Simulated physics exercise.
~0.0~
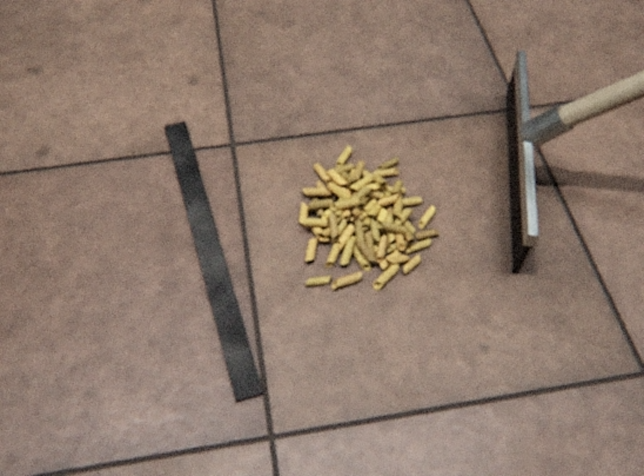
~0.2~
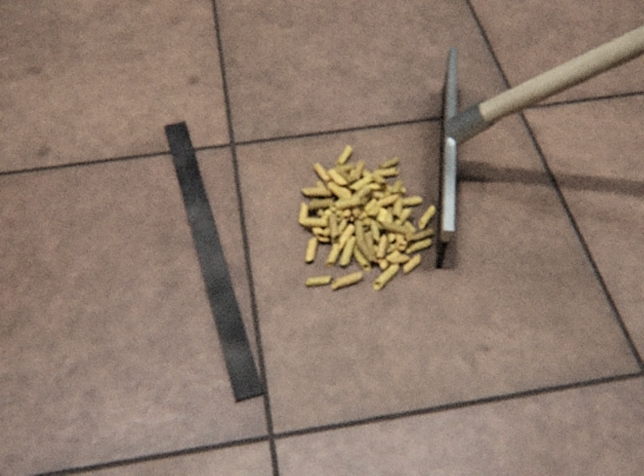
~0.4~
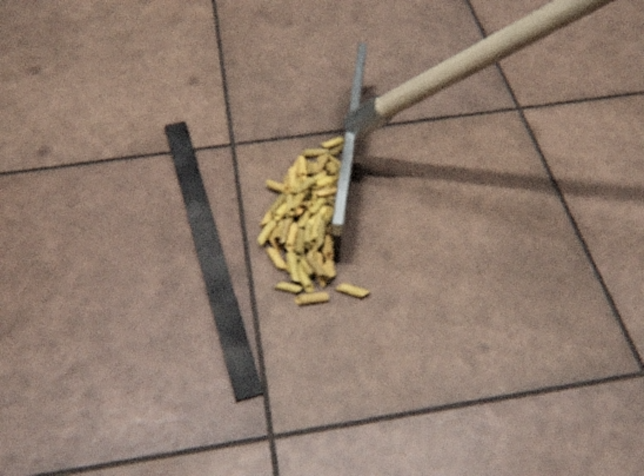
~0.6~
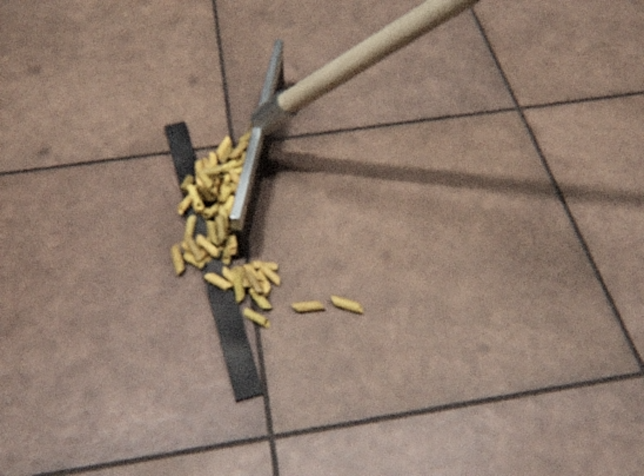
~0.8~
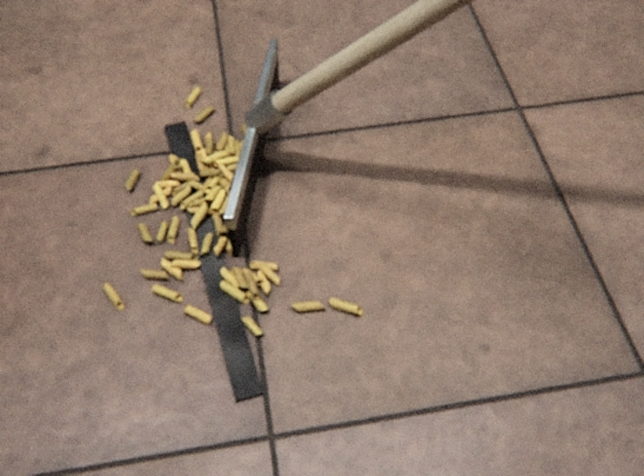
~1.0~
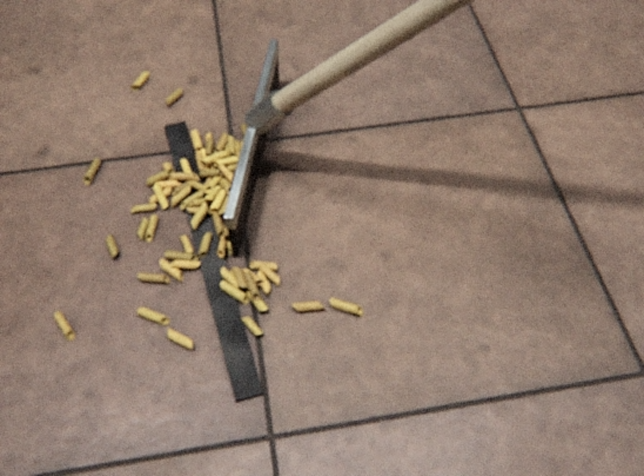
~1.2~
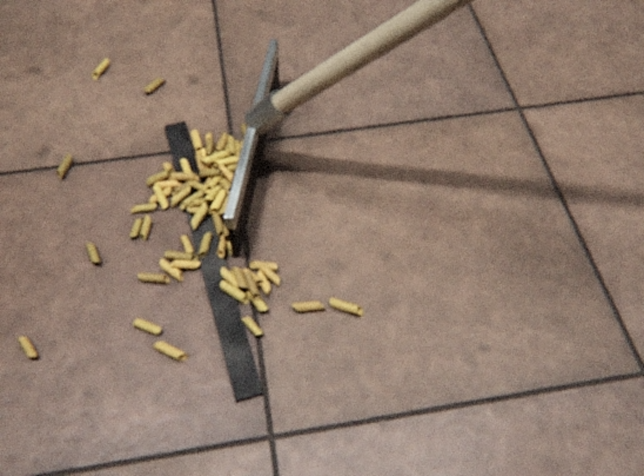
A squeegee on a wooden handle slid left across brown floor tiles, pushing a heap of dry pasta onto a dark strip, then stopped there as several pieces skittered farther left, leaving many bunched around the strip and two trailing behind on the right.
